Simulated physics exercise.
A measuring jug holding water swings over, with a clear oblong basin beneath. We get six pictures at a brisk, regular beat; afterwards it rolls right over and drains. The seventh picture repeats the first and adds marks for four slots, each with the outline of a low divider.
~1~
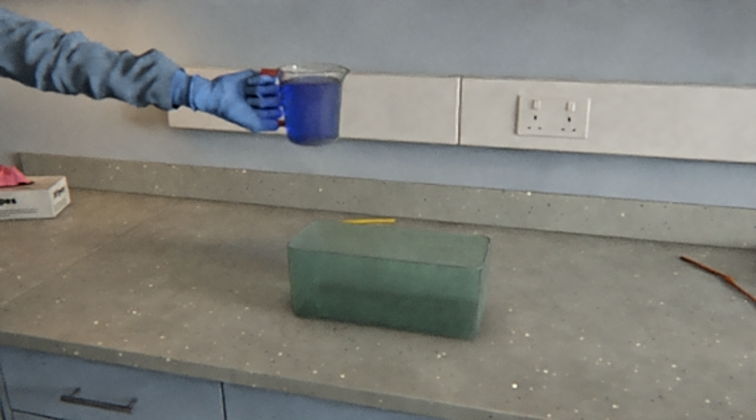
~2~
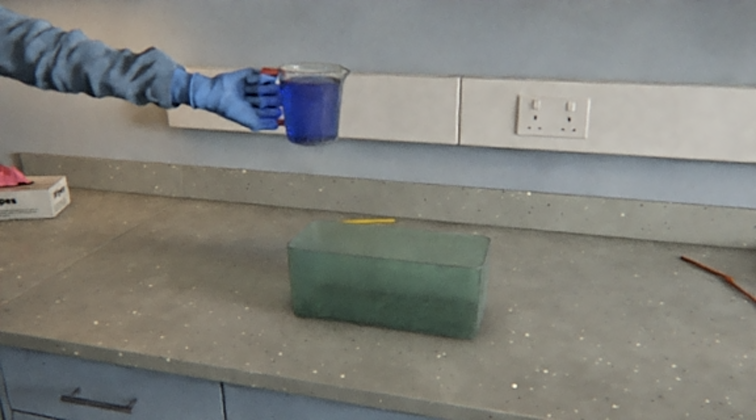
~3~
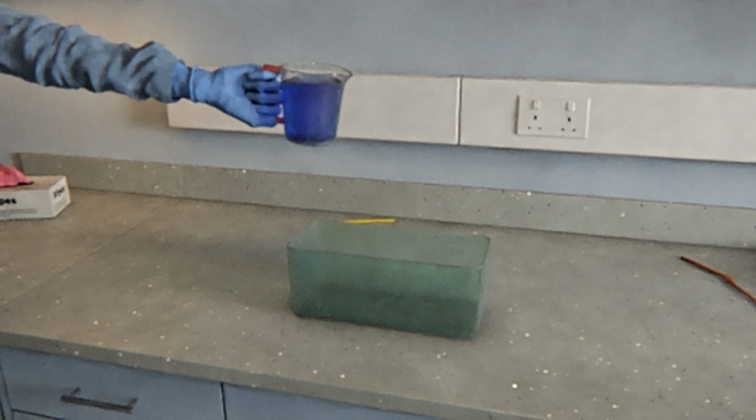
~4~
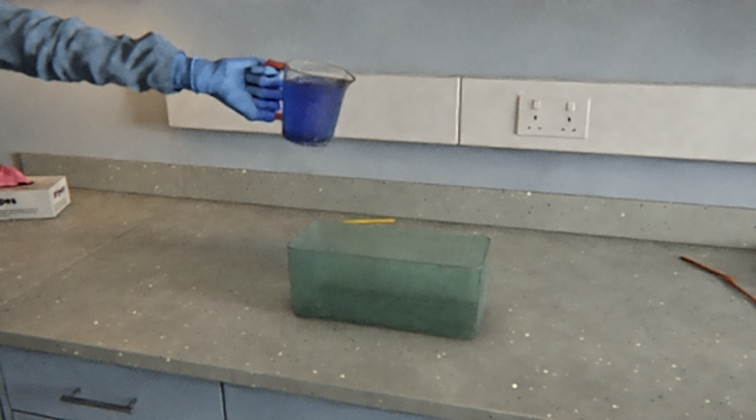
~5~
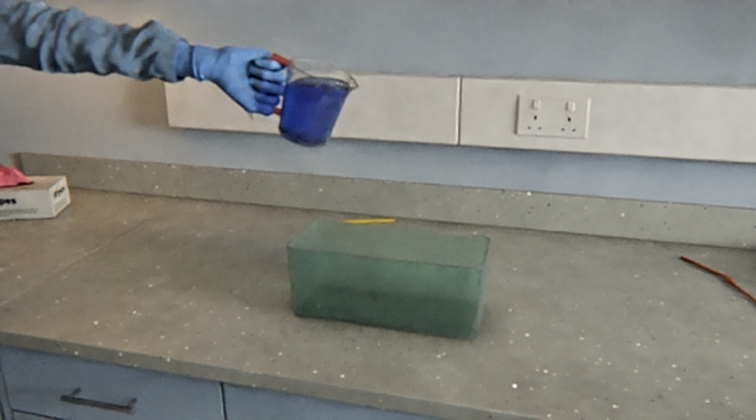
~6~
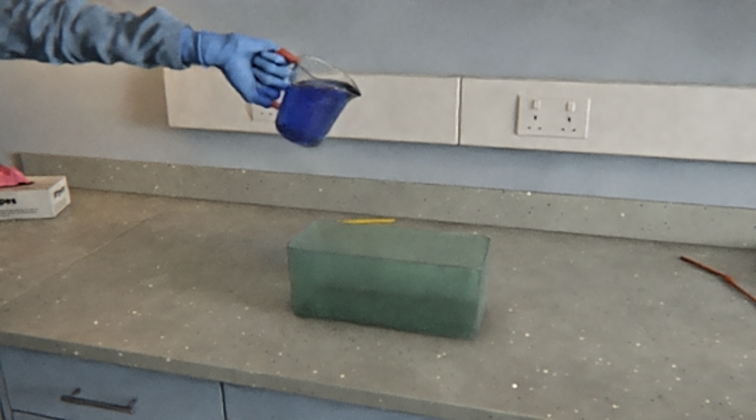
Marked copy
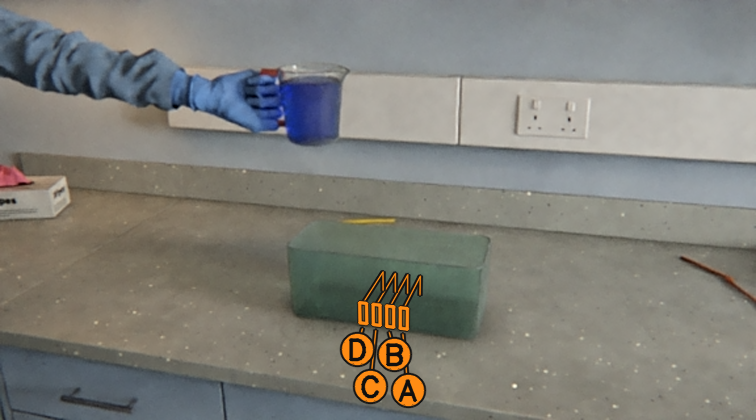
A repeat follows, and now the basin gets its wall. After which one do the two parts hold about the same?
Best: A.
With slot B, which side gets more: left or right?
The right one.
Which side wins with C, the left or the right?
More ends on the right.
On the marked copy, A at (402, 334); B at (389, 332); C at (375, 330); D at (362, 328).
Choosing A, about 46 % ends left of the wall and 52 % right of it.
Choosing B, about 13 % ends left of the wall and 85 % right of it.
Choosing C, about 8 % ends left of the wall and 89 % right of it.
Choosing D, about 9 % ends left of the wall and 89 % right of it; 3 % is lost outside.
